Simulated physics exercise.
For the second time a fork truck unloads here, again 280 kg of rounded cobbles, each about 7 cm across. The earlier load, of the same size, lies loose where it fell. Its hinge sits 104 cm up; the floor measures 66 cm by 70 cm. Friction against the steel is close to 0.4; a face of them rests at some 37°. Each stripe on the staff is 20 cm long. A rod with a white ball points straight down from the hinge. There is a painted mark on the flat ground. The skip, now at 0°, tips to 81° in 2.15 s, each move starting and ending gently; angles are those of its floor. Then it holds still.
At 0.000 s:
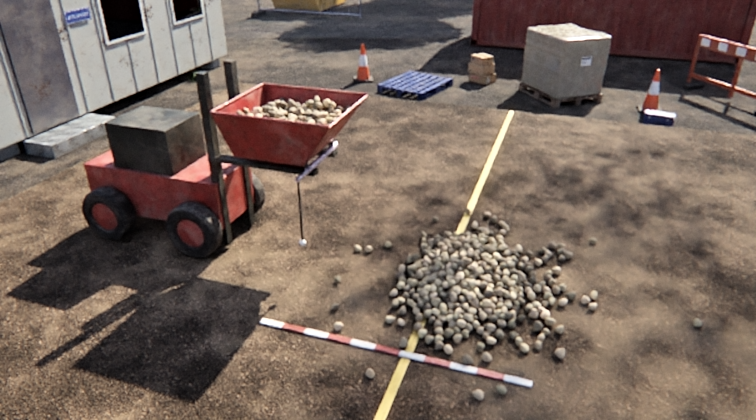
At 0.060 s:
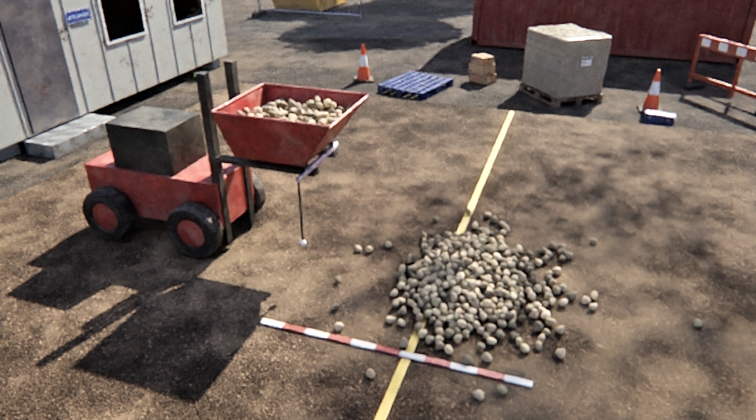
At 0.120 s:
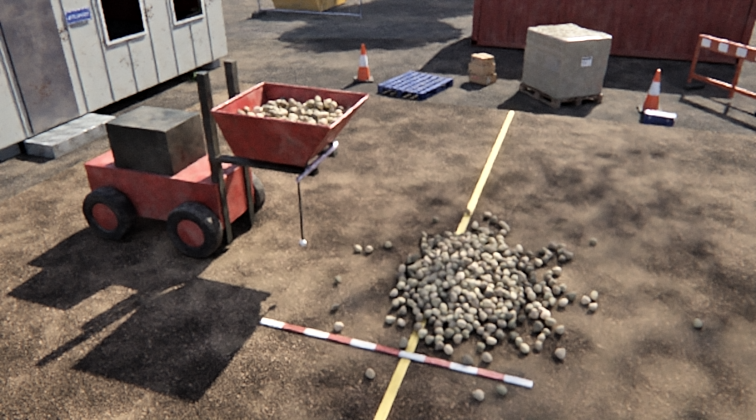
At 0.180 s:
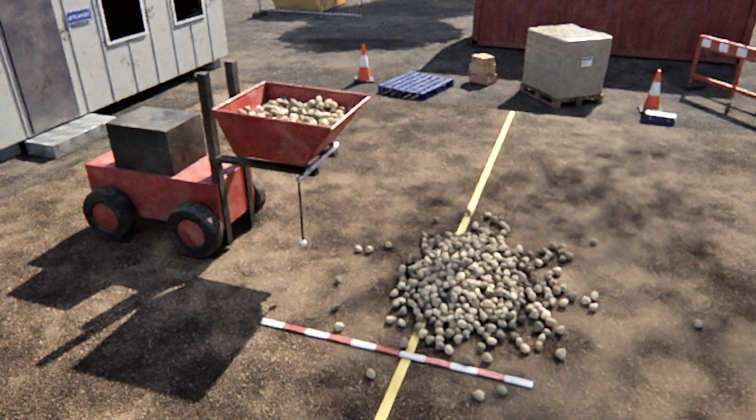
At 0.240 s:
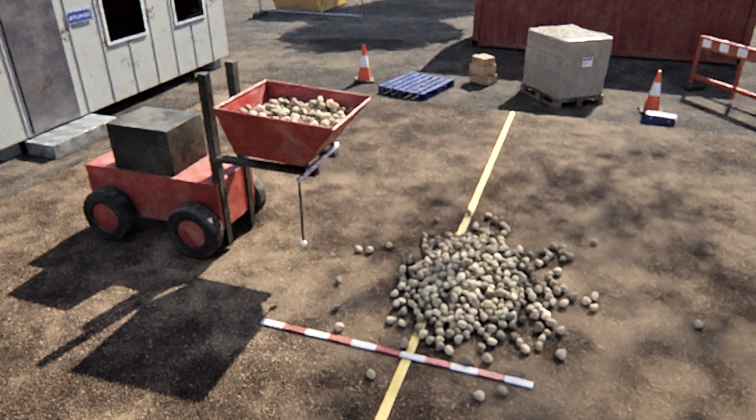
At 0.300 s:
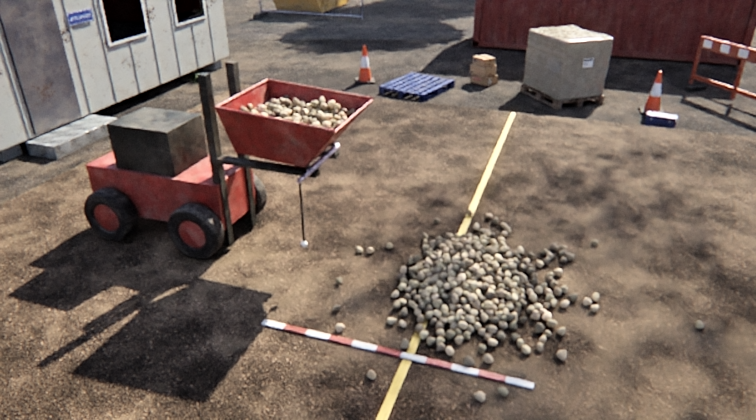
The red skip of stones on the small red fork truck tilted very slightly, its load staying in place, while the loose heap of cobbles lying across the yellow line did not move.
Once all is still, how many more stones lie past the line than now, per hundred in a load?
About 21 per cent.
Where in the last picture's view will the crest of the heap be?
Around (434, 251).
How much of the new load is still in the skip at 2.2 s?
About 30 per cent.
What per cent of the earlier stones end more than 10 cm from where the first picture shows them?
Roughly 5 per cent of them.
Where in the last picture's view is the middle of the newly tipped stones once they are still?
Around (419, 266).
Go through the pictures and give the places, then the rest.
In the first frame, the skip is at 0°, its lip at (329, 127); the top of the load is at (310, 105). The earlier load is highest near (463, 264), 18 cm above ground level, 22 % short of the line, 78 % past the line.
In the second frame, lip at (329, 127), floor tilted 0°, highest stones at (309, 105); the stones move at 0.0 m/s on average.
In the third frame, the skip is at 1°, its lip at (330, 128); the top of the load is at (309, 105); the stones move at 0.1 m/s on average.
In the fourth frame, the skip is at 2°, its lip at (331, 129); the top of the load is at (304, 105); the stones move at 0.1 m/s on average.
In the fifth frame, the skip is at 3°, its lip at (333, 130); the top of the load is at (305, 105); the stones move at 0.2 m/s on average.
In the sixth frame, the skip is at 4°, its lip at (335, 132); the top of the load is at (307, 105); the stones move at 0.2 m/s on average.
After 1.6 s the floor is at 68°; in per cent of one load, 97 in the skip, 25 short of the line, 78 past the line; the foremost stones are at (596, 295).
After 2.2 s the floor is at 81°; in per cent of one load, 30 in the skip, 84 short of the line, 86 past the line; the foremost stones are at (596, 295).
After 2.6 s the floor is at 81°; in per cent of one load, 7 in the skip, 96 short of the line, 97 past the line; the foremost stones are at (596, 295).
After 5.0 s the floor is at 81°; in per cent of one load, 0 in the skip, 100 short of the line, 100 past the line; the foremost stones are at (596, 295). Net gain past the line, 21.
